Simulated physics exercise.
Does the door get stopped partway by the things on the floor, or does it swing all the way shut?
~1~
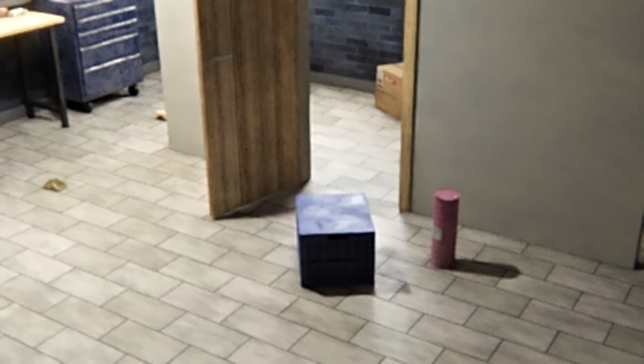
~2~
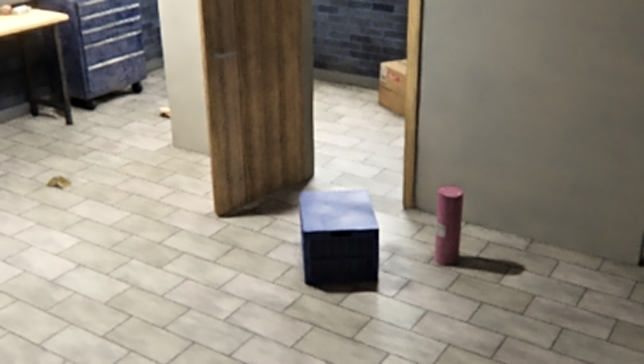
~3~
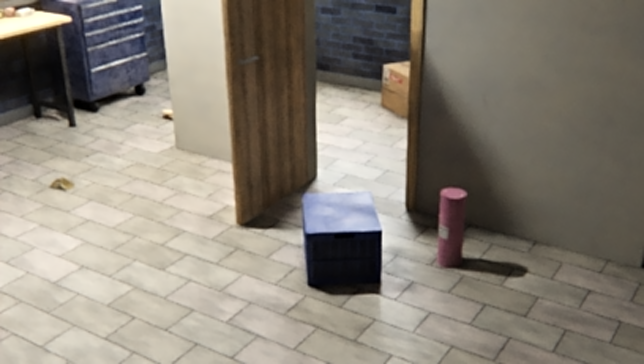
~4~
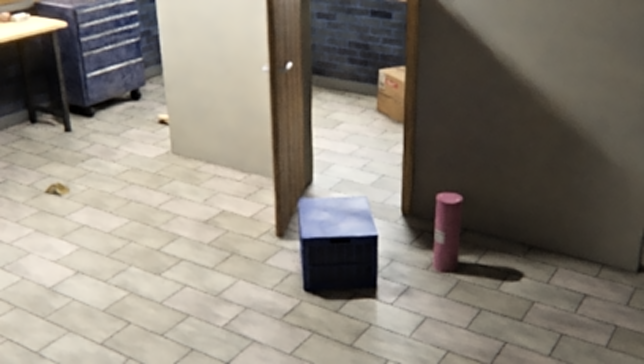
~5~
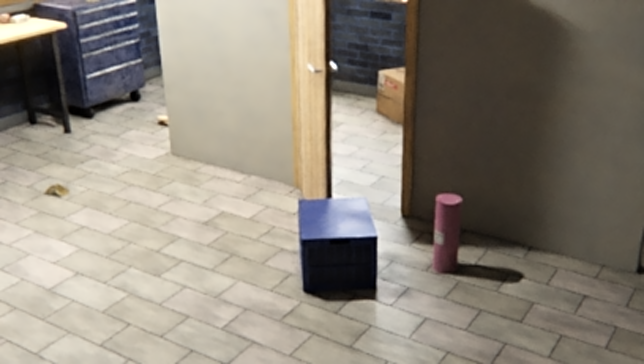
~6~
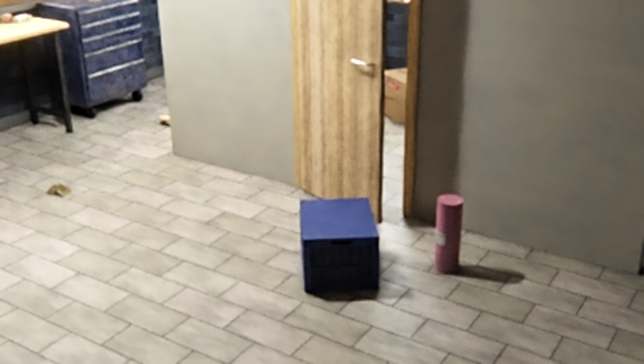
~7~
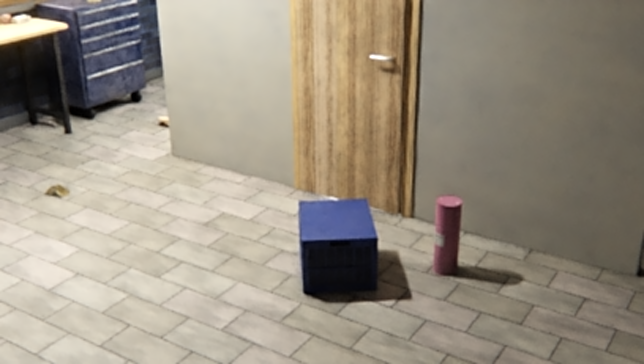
The door swings all the way shut, and the blue chest and pink canister stay in their places in front of it.
At the start, a wooden door stands wide open in a grey wall, with a blue chest and a pink canister on the tiled floor in front of it. The door begins to swing toward the doorway, and soon it is seen almost edge-on behind the chest. It keeps turning, showing the face with its handle as it narrows the gap to the room beyond. It passes behind the chest and canister, which both stay where they are. Finally the door fills the doorway and rests shut.
